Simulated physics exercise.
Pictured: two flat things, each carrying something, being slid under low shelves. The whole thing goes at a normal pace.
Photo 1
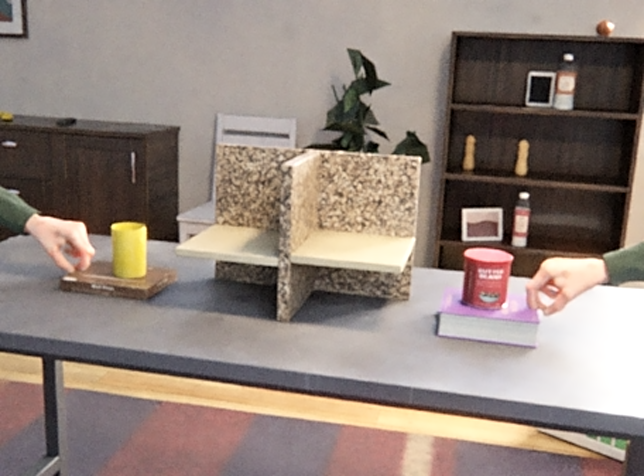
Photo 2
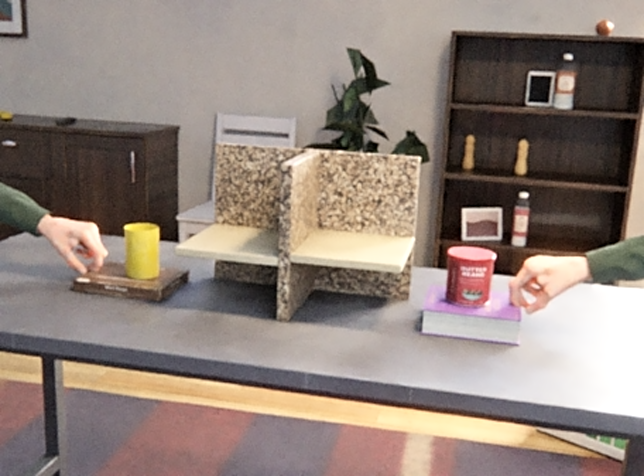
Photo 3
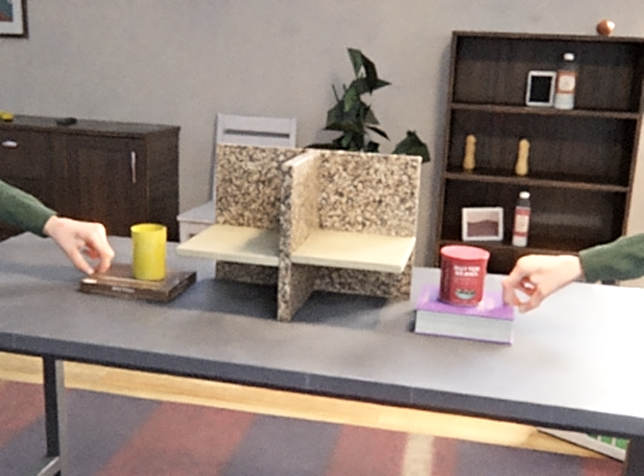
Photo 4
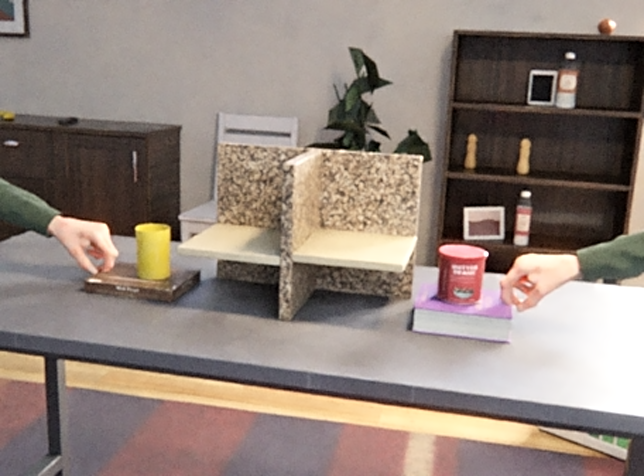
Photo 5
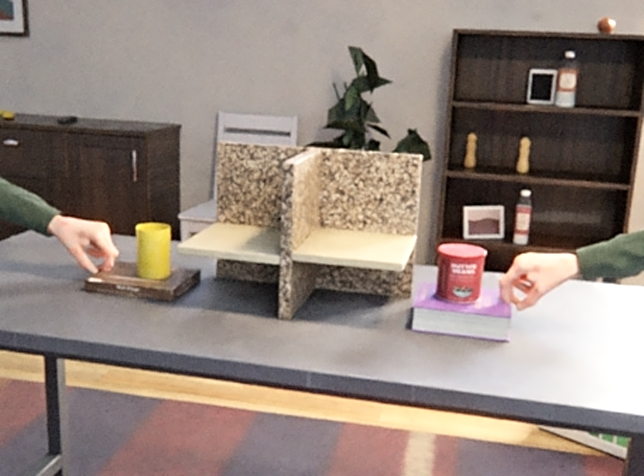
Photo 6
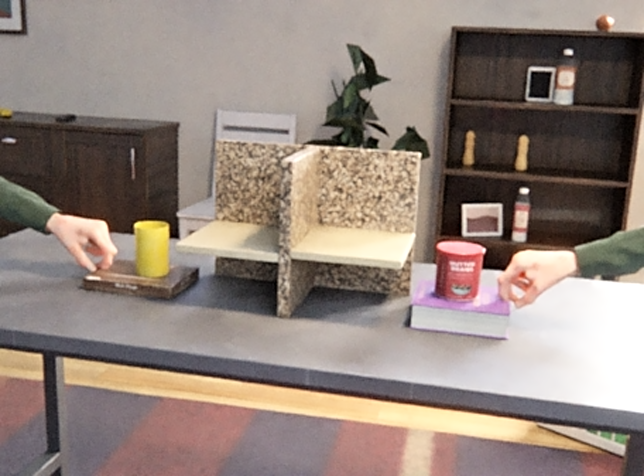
Two hands slide a box carrying a yellow beaker and a book carrying a red pot inward.
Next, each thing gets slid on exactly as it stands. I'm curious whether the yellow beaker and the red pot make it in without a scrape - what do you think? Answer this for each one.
I'd say the yellow beaker takes a scrape, the red pot takes a scrape.
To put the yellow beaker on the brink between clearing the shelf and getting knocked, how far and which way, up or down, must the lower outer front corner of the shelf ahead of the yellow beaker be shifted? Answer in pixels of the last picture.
8 pixels up.
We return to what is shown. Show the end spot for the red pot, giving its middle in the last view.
Once it all settles, the centre sits at about (460, 298).
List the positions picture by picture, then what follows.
The first frame shows hands sliding the things forward; yellow beaker (129, 250); red pot (486, 279); purple book (488, 316).
The second frame shows hands sliding the things forward; red pot (469, 277); brown box (133, 280).
The third frame shows hands sliding the things forward; yellow beaker (149, 252); shelf (300, 232).
The fourth frame shows hands sliding the things forward; red pot (461, 275); purple book (464, 312).
The fifth frame shows hands sliding the things forward; yellow beaker (154, 251); brown box (144, 280).
The sixth frame shows hands sliding the things forward; yellow beaker (152, 249); red pot (459, 271); shelf (300, 228).
Then, 1.50 s on from there, yellow beaker pushed back on its carrier near (180, 252); red pot pushed back on its carrier near (429, 268).
Then, 1.92 s on from there, yellow beaker turned 39° from its first pose near (181, 257); red pot turned 33° from its first pose near (426, 268).
Then, 2.12 s on from there, yellow beaker on its side near (156, 270); red pot turned 58° from its first pose near (435, 286).
In the end, the yellow beaker is knocked back, near (147, 268); the red pot is knocked back, near (460, 298).
